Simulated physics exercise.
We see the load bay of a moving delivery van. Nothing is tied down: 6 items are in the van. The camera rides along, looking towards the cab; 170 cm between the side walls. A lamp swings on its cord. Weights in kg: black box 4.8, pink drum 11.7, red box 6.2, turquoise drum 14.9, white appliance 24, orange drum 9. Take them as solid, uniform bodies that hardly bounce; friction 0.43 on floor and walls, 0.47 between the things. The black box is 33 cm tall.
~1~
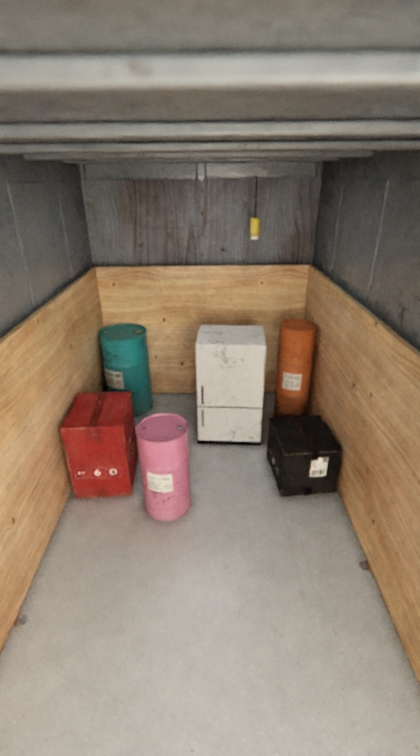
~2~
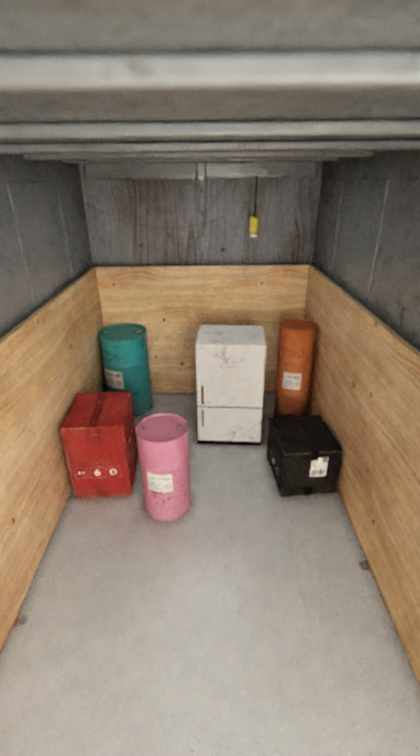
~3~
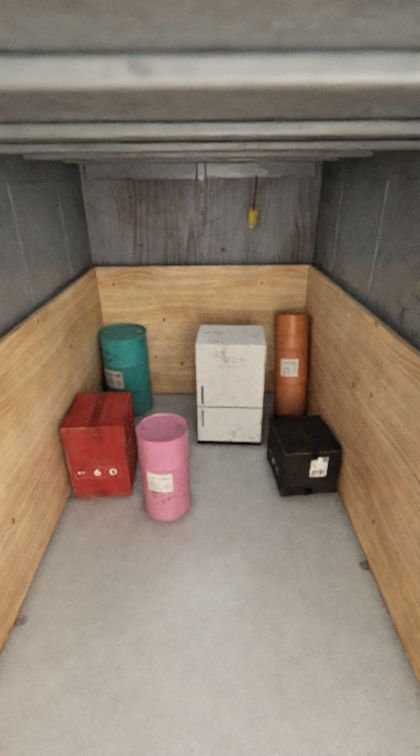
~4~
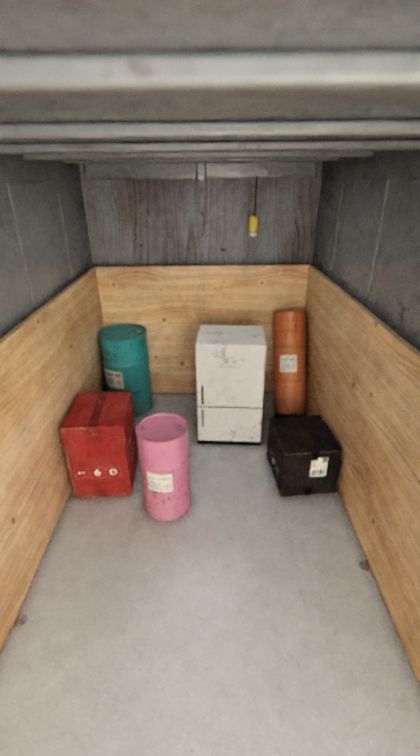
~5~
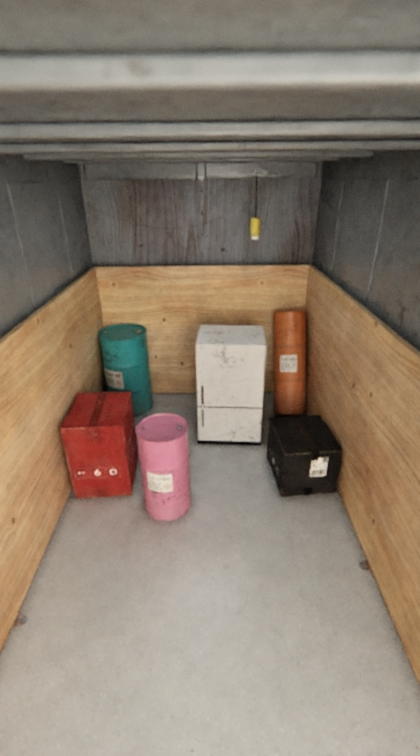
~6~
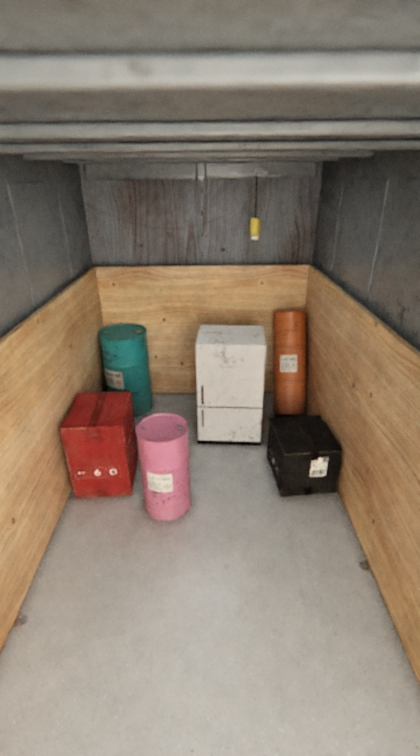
In a van's load bay, the orange drum tilts and stays leaning behind the black box.
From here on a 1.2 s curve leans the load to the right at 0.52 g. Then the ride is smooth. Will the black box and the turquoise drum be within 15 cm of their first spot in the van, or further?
The black box keeps its place, the turquoise drum ends elsewhere.
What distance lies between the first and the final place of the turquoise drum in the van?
Some 40 cm.
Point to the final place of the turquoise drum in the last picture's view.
Near (176, 370).
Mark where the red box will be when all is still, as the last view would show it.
At about (173, 443).
Then, 0.80 s past the last view, force 0.52 g right; turquoise drum shifted 10 cm near (139, 370); orange drum at 22° to upright; white appliance shifted 12 cm.
Then, 1.00 s past the last view, force 0.52 g right; turquoise drum shifted 21 cm near (152, 370); orange drum at 22° to upright; red box shifted 23 cm.
Then, 1.30 s past the last view, smooth; turquoise drum shifted 40 cm near (174, 369); orange drum at 23° to upright; red box shifted 43 cm.
Finally, not toppled but over 15 cm from the start, pink drum, red box, turquoise drum, white appliance and orange drum; the last one still in place (within 15 cm). In the last view, black box near (304, 454), turquoise drum near (176, 370).
